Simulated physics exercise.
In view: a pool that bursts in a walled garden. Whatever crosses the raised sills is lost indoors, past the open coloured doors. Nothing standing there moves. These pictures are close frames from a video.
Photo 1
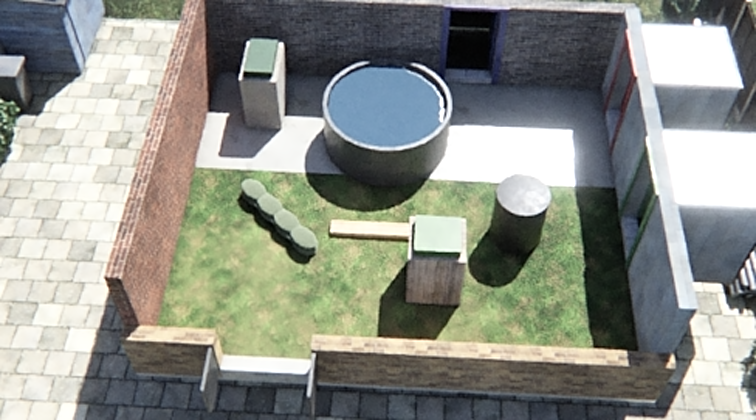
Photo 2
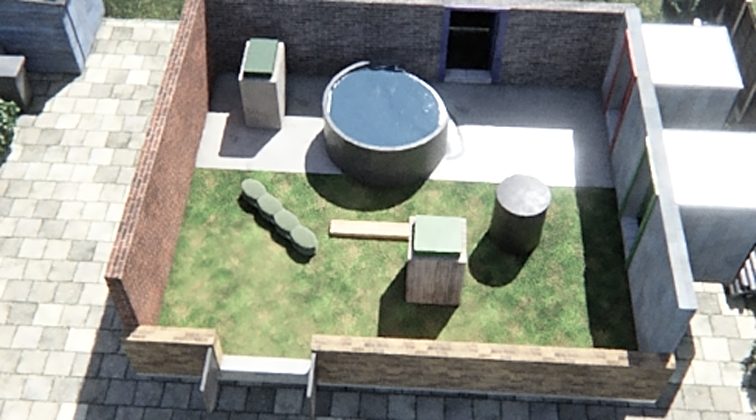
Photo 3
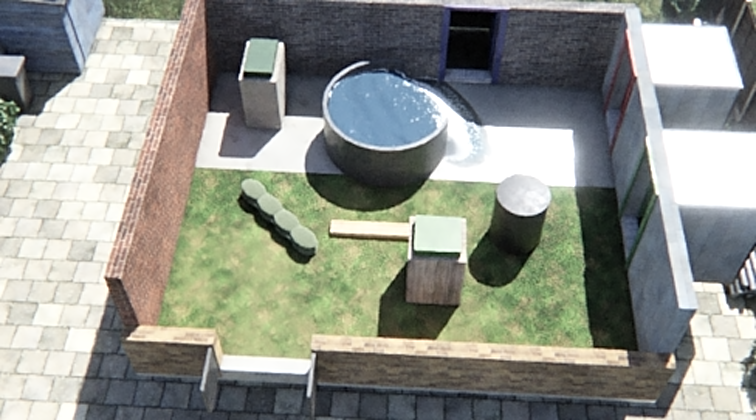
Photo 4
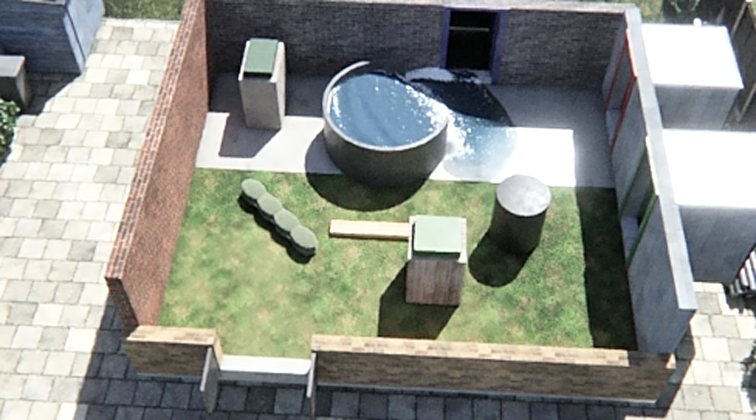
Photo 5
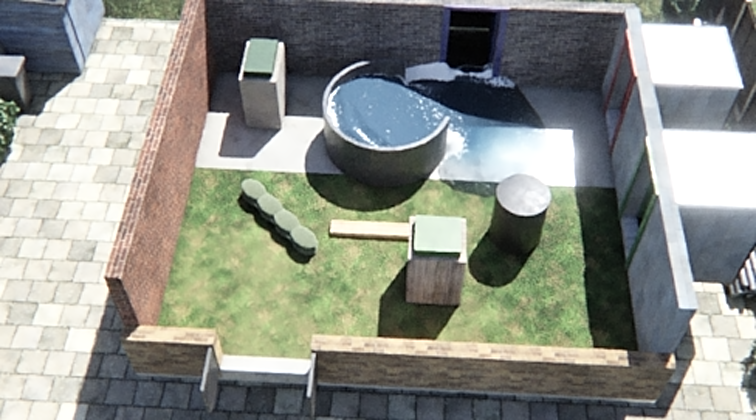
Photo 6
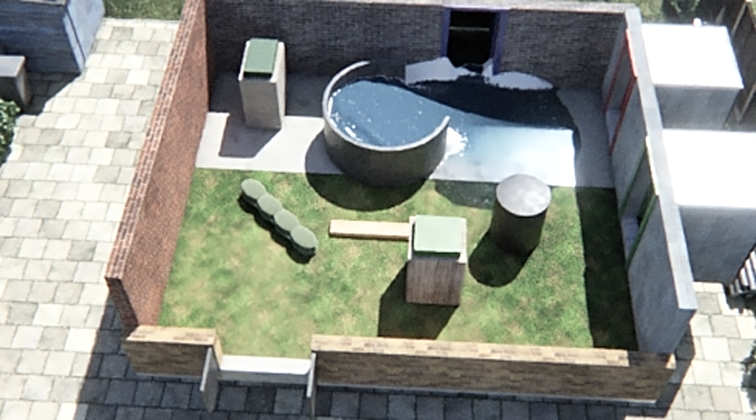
A round pool in a walled garden burst on its right side, and water poured out across the pale paving, spreading to the back wall and then toward the right wall as the pool's level dropped.
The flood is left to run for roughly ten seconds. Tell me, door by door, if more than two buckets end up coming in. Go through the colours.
Outcome: Blue door: More than two buckets; green door: Two buckets or fewer; red door: More than two buckets.
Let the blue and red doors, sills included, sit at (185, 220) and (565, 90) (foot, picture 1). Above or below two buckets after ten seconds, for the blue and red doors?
First the blue door, which stays on the safe side, then the red door, which crosses the line.
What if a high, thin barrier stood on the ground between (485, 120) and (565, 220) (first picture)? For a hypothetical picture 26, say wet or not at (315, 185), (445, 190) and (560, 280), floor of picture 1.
Untouched, soaked, soaked.
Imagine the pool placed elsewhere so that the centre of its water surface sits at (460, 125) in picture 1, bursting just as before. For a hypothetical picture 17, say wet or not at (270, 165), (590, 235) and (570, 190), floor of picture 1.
Spared, soaked, soaked.
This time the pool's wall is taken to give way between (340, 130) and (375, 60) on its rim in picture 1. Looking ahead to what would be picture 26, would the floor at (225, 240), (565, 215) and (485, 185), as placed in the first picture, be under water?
In turn: Swamped, untouched, untouched.
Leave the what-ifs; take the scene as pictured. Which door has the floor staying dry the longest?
It has to be the one in green.
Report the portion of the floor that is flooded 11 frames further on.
That works out to some 30 in a hundred.
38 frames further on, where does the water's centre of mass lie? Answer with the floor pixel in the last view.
The water's centre sits above (506, 209).
A moment on, water covers 30 % of the floor; the blue door far over two buckets in, the green door not reached, the red door under two buckets in.
Next, water covers 30 % of the floor; the blue door far over two buckets in, the green door wet at the sill, nothing in, the red door far over two buckets in.
Then, water covers 40 % of the floor; the blue door far over two buckets in, the green door wet at the sill, nothing in, the red door far over two buckets in.
Later, water covers 65 % of the floor; the blue door far over two buckets in, the green door wet at the sill, nothing in, the red door far over two buckets in.
In the end, water covers 85 % of the floor; the blue door far over two buckets in, the green door wet at the sill, nothing in, the red door far over two buckets in.
